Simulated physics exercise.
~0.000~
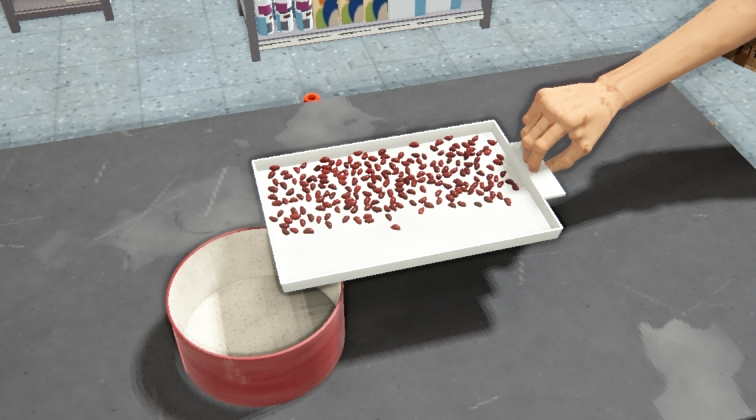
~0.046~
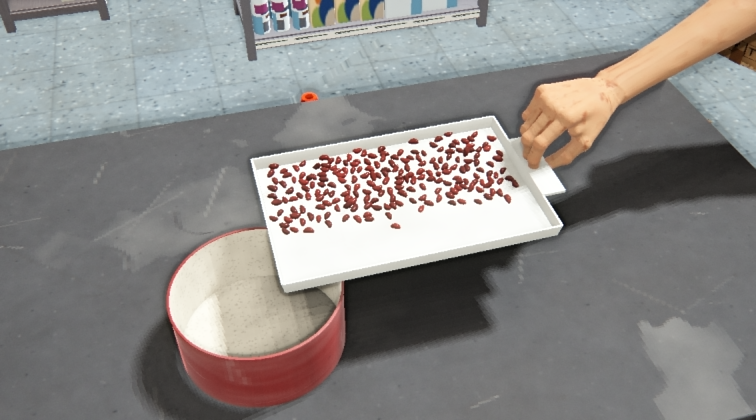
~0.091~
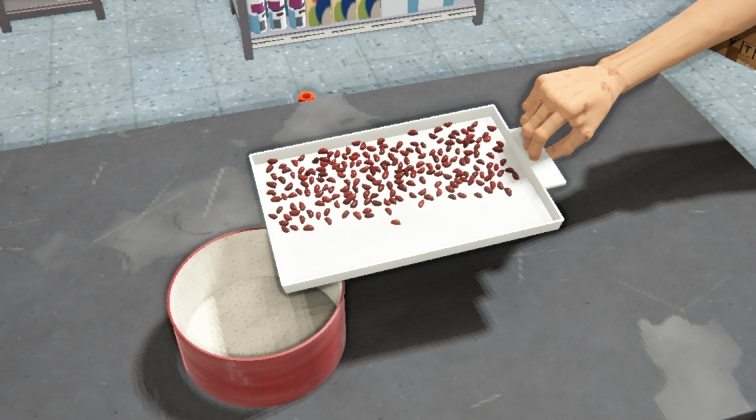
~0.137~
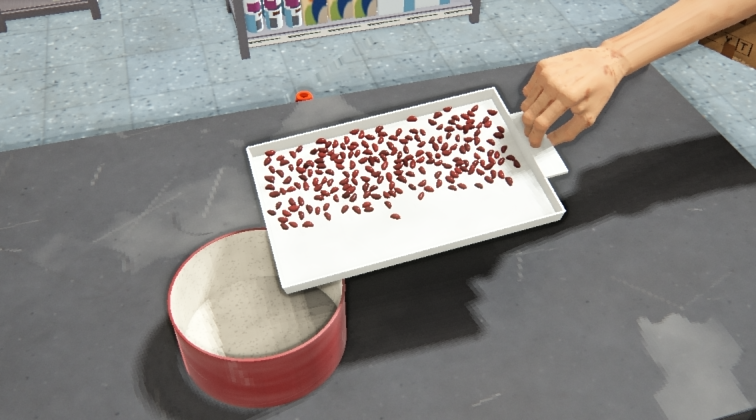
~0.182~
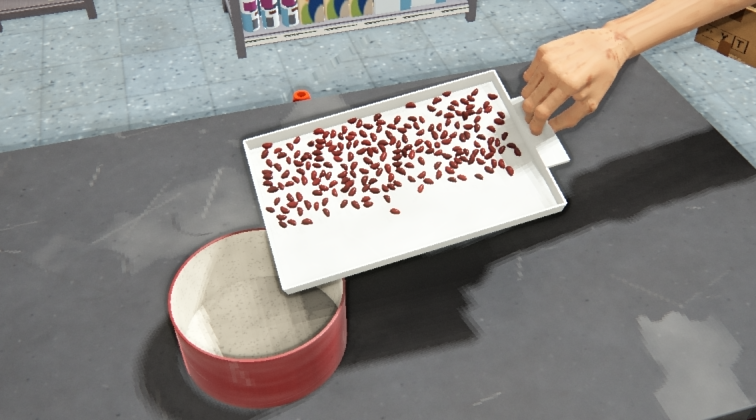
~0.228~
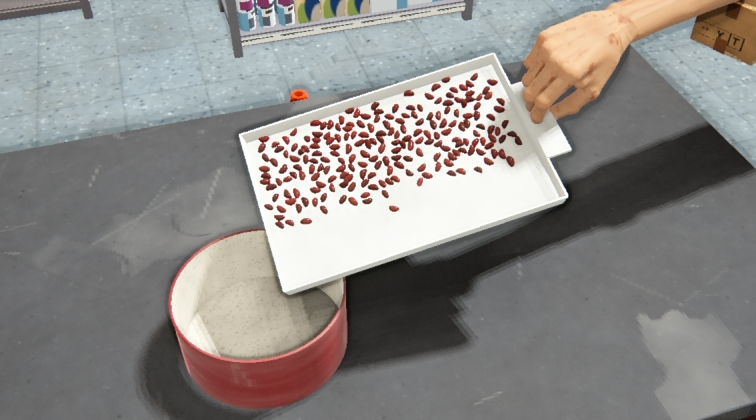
In a room with a pale blue tiled floor and a display shelf at the back, a dark grey, scuffed tabletop is seen from above at an angle. A hand at the right grips the tab of a white tray scattered with dark red beans, its left front corner above a round red pot. The hand steadily raises the tray's far side, tilting it towards the left front corner, while the beans barely shift.
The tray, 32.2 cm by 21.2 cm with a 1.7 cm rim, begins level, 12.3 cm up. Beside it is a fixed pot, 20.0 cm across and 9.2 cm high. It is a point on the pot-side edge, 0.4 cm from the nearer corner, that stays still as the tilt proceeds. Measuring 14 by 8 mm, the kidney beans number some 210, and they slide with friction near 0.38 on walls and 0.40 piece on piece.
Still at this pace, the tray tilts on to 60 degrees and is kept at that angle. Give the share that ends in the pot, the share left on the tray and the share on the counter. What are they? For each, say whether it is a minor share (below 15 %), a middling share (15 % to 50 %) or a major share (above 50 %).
At the end, pot: I'd expect a modest amount. Tray: I'd expect a modest amount. Counter: I'd expect a modest amount.
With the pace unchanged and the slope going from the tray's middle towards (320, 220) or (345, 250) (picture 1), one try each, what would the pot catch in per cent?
Approximately 35 percent, then 65 percent.
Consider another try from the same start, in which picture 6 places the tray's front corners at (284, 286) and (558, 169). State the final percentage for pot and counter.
That works out as pot 55 and counter 0.
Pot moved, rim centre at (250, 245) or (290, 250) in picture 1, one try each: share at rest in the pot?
Roughly 0 and 0 percent.
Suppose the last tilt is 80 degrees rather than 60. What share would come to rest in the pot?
In that case some 55 per cent.
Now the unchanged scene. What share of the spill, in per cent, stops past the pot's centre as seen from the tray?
About 50 per cent.
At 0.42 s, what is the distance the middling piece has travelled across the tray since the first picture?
Displacement on the tray: About 3 cm.
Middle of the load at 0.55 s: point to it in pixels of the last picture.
My estimate is roughly (342, 216).
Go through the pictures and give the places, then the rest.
In the first frame, tray tilt 0 degrees, front corners at (284, 281) and (559, 227); middle of the pieces at (386, 184); pot at (255, 287).
In the second frame, tray tilt 1 degrees, front corners at (284, 282) and (559, 224); middle of the pieces at (386, 182).
In the third frame, tray tilt 4 degrees, front corners at (285, 283) and (560, 218), lowest corner left front; middle of the pieces at (385, 176).
In the fourth frame, tray tilt 9 degrees, front corners at (285, 285) and (561, 210), lowest corner left front; middle of the pieces at (384, 166).
In the fifth frame, tray tilt 14 degrees, front corners at (285, 286) and (563, 202), lowest corner left front; middle of the pieces at (383, 157).
In the sixth frame, tray tilt 19 degrees, front corners at (286, 288) and (564, 195), lowest corner left front; middle of the pieces at (381, 149); pot at (258, 290). Its pace works out near 115 degrees a second.
Then, at 0.42 s, tilt 41 degrees; the tray holds 100 %, the pot 0 %.
After 0.55 s, tilt 55 degrees; the tray holds 100 %, the pot 0 %.
After 0.80 s, tilt 60 degrees; the tray holds 45 %, the pot 20 %.
At rest (1.9 s), pot 35 %, tray 30 %, counter 35 %.
